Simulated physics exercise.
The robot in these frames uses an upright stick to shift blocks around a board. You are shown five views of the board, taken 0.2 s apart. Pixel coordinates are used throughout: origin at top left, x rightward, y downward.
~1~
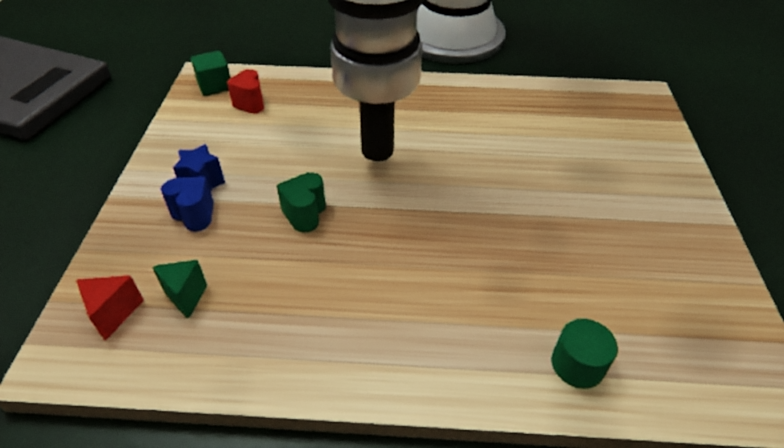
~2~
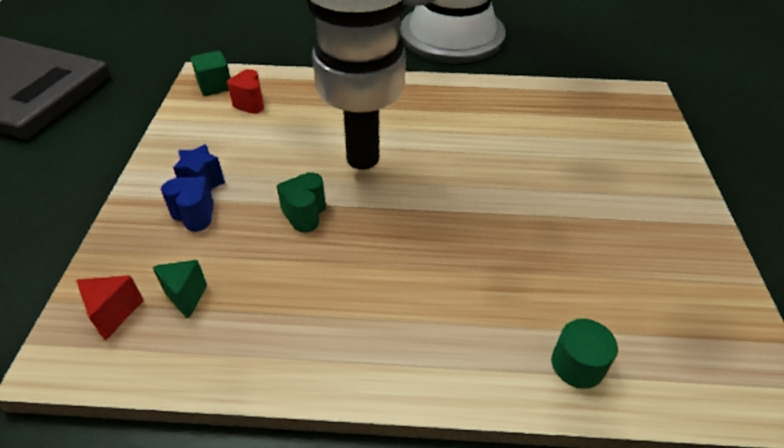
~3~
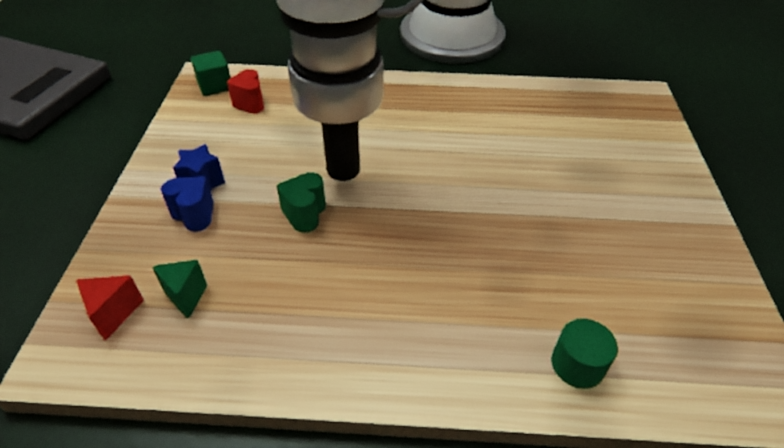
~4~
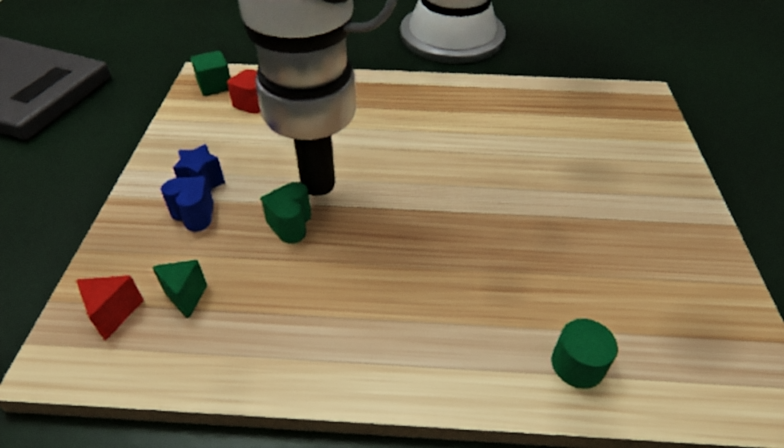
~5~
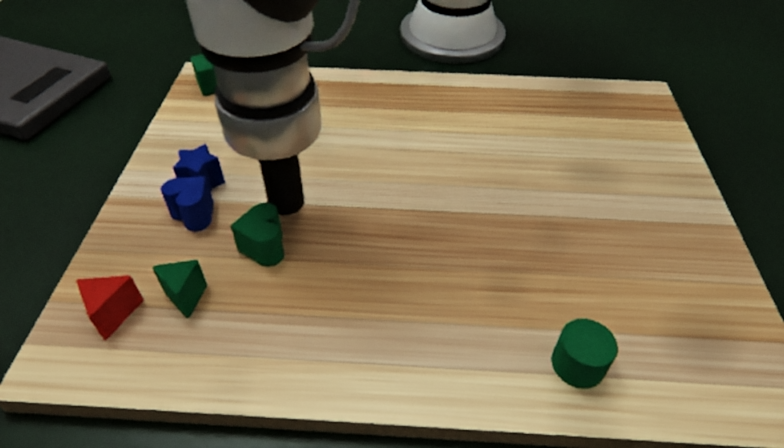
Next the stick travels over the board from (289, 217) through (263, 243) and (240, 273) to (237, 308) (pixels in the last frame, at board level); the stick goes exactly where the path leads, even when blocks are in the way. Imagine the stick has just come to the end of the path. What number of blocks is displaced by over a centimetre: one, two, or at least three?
There will be one block displaced.
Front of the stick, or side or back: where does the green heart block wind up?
Carried ahead at the end.
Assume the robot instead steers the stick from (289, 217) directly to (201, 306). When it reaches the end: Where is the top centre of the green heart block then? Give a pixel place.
The green heart block ends near (203, 313).
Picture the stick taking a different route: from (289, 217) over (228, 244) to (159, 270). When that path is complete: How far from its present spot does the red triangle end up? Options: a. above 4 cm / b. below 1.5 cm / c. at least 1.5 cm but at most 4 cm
The one that fits is b, below 1.5 cm.
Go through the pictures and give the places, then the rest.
In the first frame, tip of the stick (378, 152), middles of tops, green triangle (175, 272), green heart block (301, 188).
In the second frame, stick (363, 160), nothing pushed.
In the third frame, stick (343, 171), nothing pushed.
In the fourth frame, stick (318, 186), green heart block (286, 198).
In the fifth frame, stick (287, 204), green triangle (175, 272), green heart block (258, 221).
The first path, step by step. One third of the way, stick (260, 230); green heart block (234, 252), turned 15° anticlockwise.
Two thirds of the way, stick (236, 260); green heart block (217, 287), turned 35° anticlockwise.
At the end, stick (233, 296); green triangle unmoved; green heart block (210, 327), turned 30° anticlockwise.
